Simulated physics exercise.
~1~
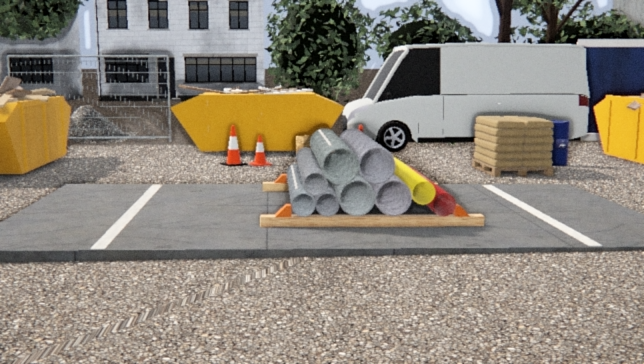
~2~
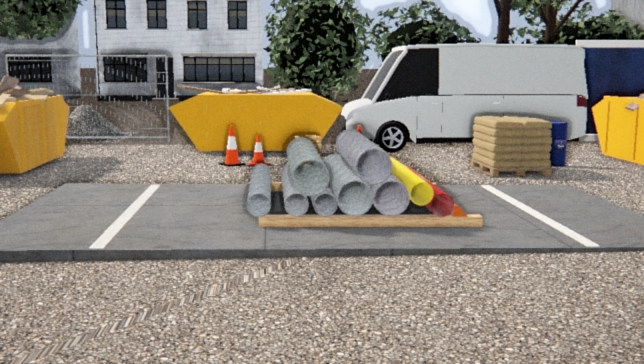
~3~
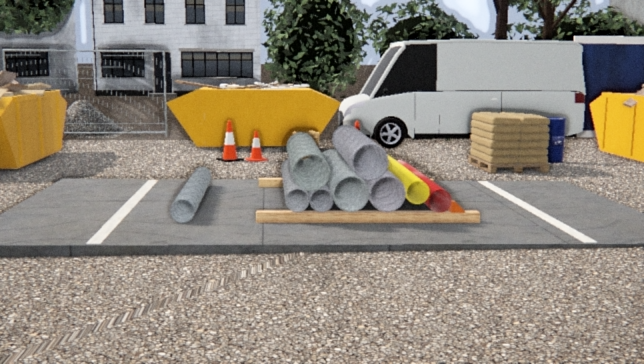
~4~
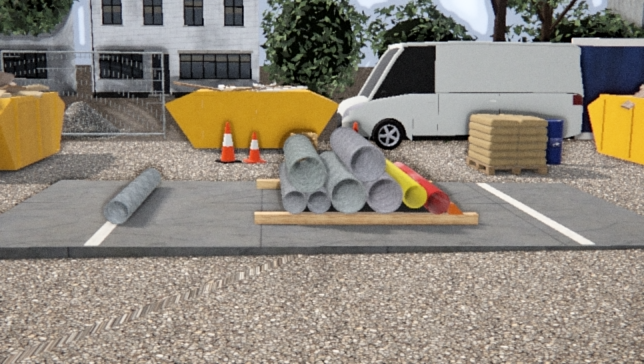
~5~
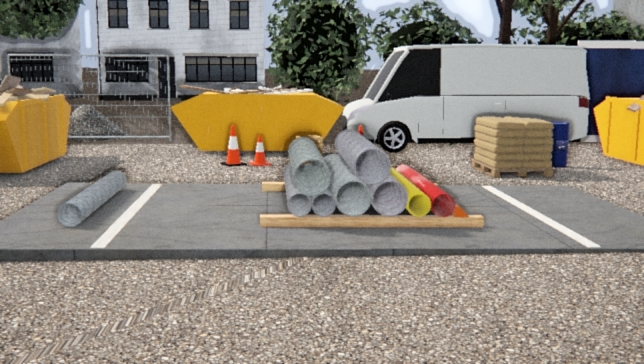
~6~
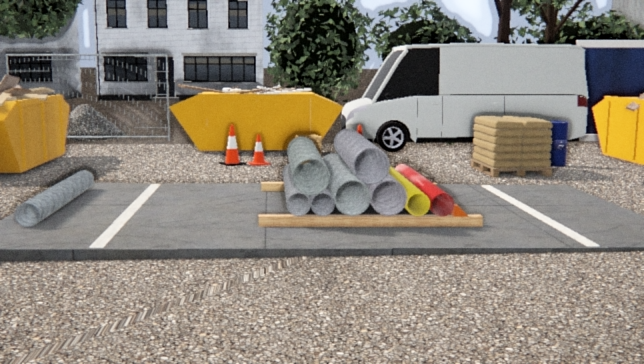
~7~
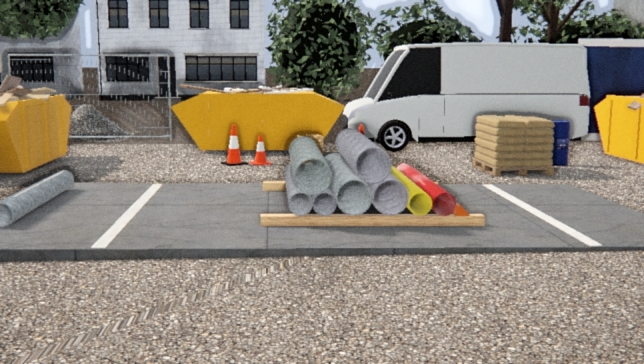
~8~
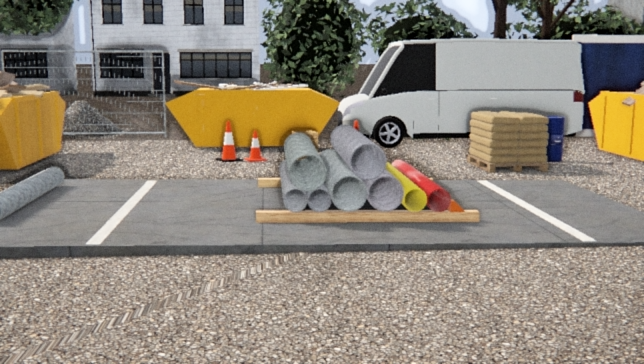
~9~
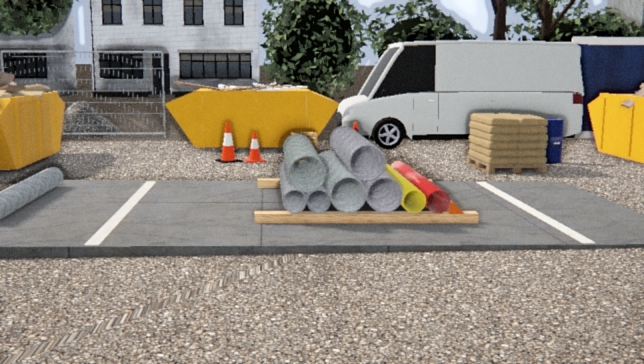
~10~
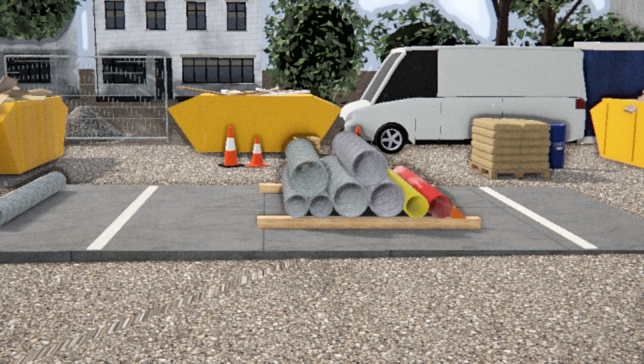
Grey pipe rolling left off a stack and across a white line, yellow pipe settling onto the bearers beside the red one.
